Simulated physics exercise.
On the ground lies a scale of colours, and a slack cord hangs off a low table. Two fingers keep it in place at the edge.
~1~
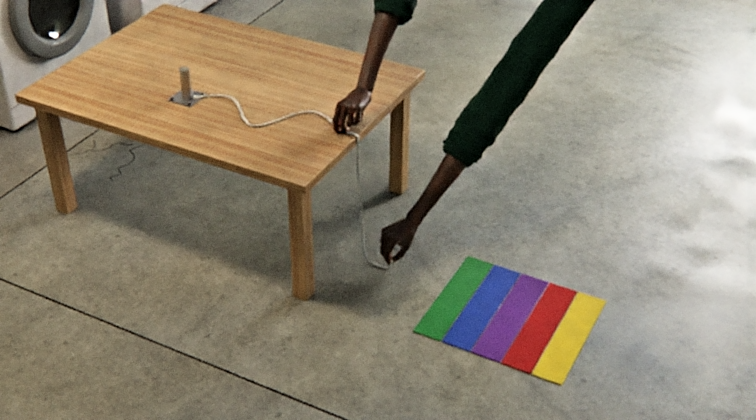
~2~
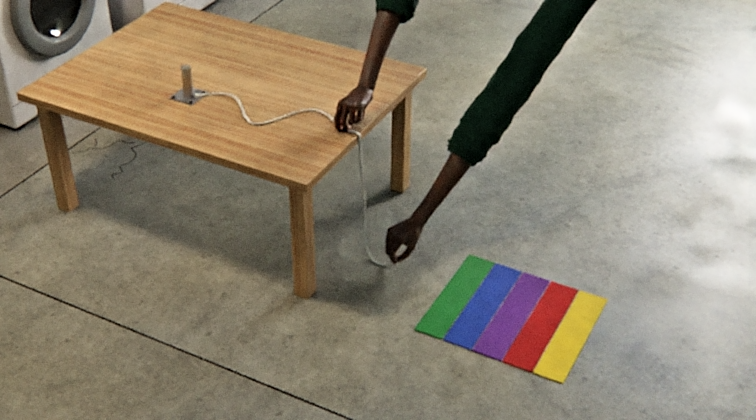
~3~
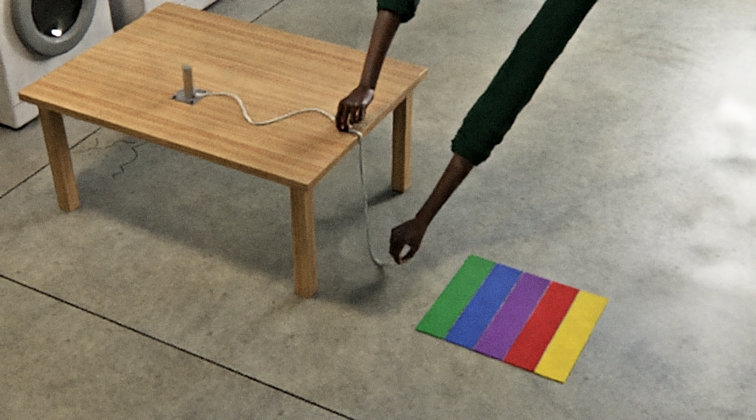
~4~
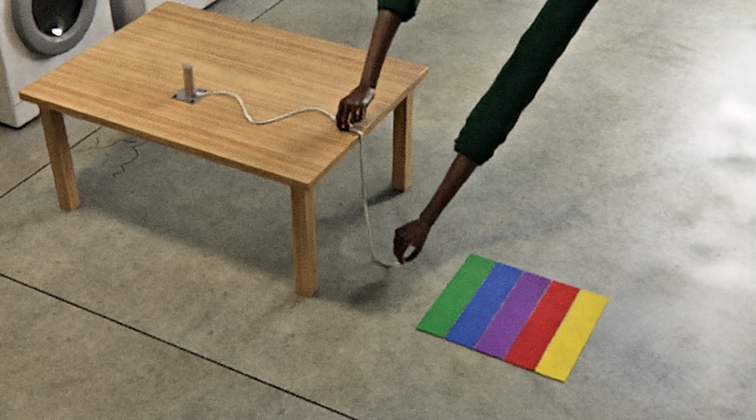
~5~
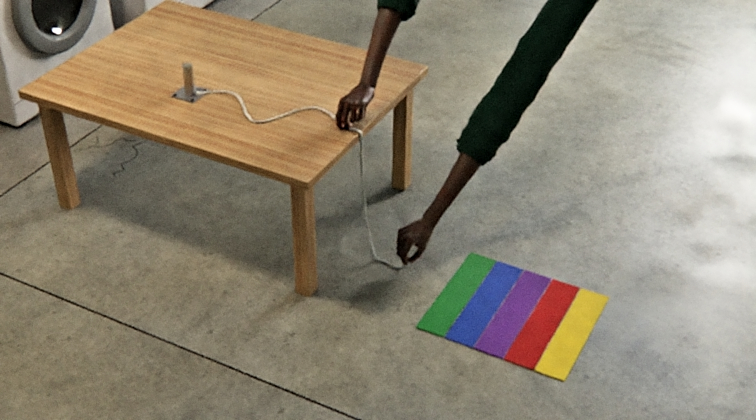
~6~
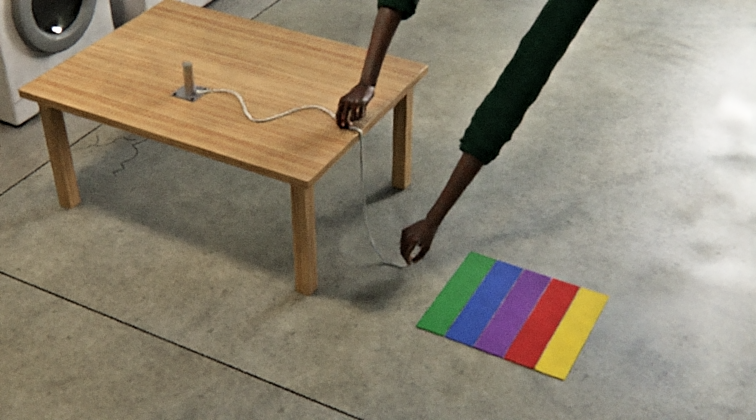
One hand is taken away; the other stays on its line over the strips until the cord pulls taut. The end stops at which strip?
At the red strip.
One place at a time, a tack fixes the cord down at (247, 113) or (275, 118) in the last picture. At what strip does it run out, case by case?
In order: Purple, then purple.
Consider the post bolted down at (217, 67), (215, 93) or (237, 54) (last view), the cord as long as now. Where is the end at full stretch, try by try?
Taking the tries in turn, you get (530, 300), (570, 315) and (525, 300).
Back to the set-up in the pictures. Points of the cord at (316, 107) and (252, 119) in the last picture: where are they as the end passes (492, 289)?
About (345, 130) for the first point; the other lies about (281, 115).
Soon after, end near (492, 289); over blue.
Then, end near (525, 300); over purple.
At full stretch, end near (544, 307); over red. It gets as far as the red strip.
